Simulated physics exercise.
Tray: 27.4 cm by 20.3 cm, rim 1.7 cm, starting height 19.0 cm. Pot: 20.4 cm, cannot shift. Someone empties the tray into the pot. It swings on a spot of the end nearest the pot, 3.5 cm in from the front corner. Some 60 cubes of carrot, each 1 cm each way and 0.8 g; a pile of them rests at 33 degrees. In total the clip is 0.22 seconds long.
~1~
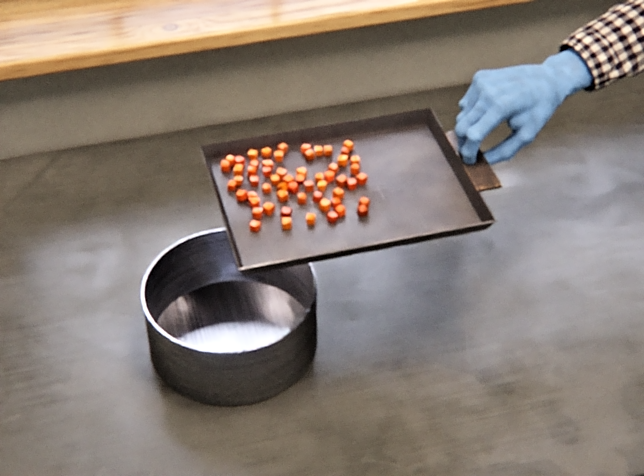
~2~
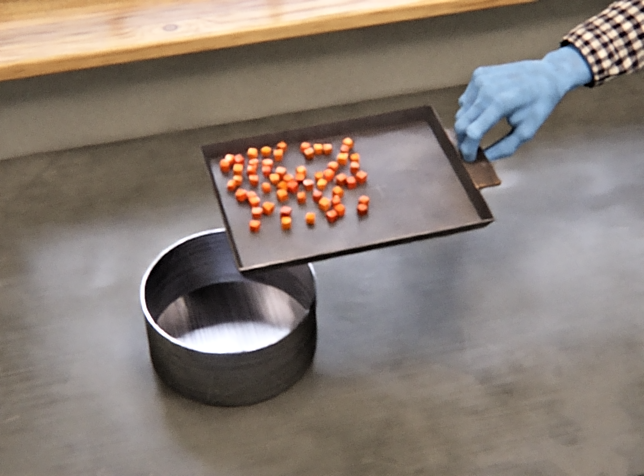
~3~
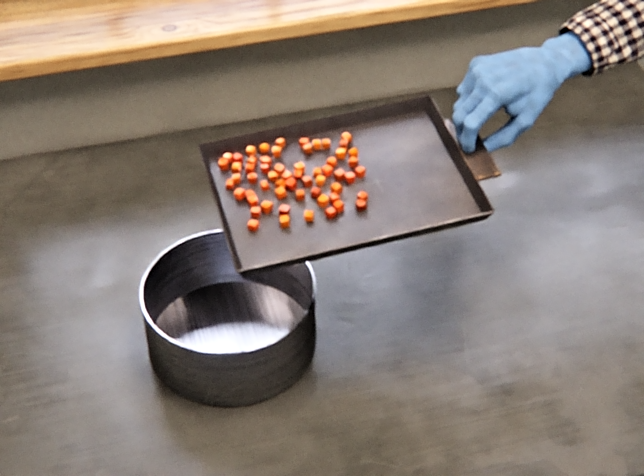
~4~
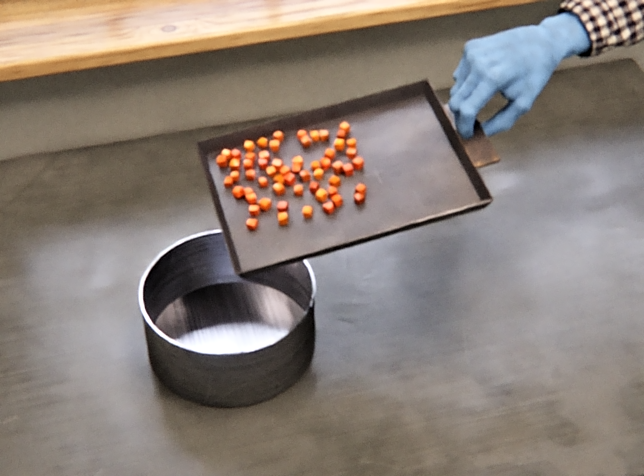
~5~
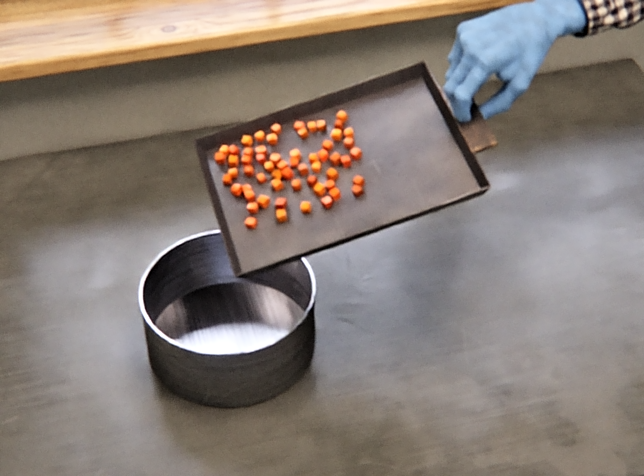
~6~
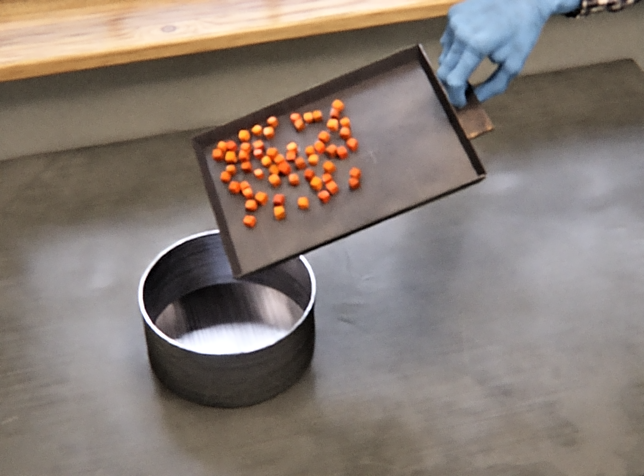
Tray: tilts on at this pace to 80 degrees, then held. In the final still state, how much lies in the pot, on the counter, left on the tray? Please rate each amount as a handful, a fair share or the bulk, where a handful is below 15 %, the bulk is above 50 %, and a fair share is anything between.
Pot: The bulk; counter: A fair share; tray: A handful.
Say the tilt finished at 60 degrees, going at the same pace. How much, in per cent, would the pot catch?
That comes out at some 40 per cent.
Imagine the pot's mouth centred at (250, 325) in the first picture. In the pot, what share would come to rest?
I'd expect near 75 per cent.
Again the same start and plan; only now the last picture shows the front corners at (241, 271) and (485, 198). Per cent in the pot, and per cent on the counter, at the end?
The pot gets 15 and the counter 85.
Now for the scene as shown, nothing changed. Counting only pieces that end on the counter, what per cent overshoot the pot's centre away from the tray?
Estimate: Roughly 90 per cent of the pieces.
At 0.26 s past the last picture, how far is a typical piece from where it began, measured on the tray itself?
About 3 cm.
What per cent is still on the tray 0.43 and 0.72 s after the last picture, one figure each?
In order, 90 and 10.
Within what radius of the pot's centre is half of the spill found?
Distance: Around 34 cm.
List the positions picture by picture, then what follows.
Tray tilt 0 degrees, front corners at (244, 263) and (487, 218); middle of the pieces at (300, 179); pot at (229, 287), in the first frame.
Tray tilt 1 degrees, front corners at (244, 264) and (486, 216); middle of the pieces at (299, 178), in the second frame.
Tray tilt 4 degrees, front corners at (242, 265) and (486, 208), lowest corner left front; middle of the pieces at (298, 174), in the third frame.
Tray tilt 8 degrees, front corners at (241, 267) and (484, 197), lowest corner left front; middle of the pieces at (296, 169), in the fourth frame.
Tray tilt 14 degrees, front corners at (240, 268) and (482, 184), lowest corner left front; middle of the pieces at (294, 162), in the fifth frame.
Tray tilt 19 degrees, front corners at (239, 270) and (478, 171), lowest corner left front; middle of the pieces at (291, 156); pot at (227, 288), in the sixth frame.
Then, 0.26 s after the last picture, tilt 50 degrees; the tray holds 100 %, the pot 0 %.
Then, 0.43 s after the last picture, tilt 71 degrees; the tray holds 90 %, the pot 0 %.
Then, 0.72 s after the last picture, tilt 80 degrees; the tray holds 10 %, the pot 55 %.
In the end, pot 75 %, counter 25 %, tray 0 %.
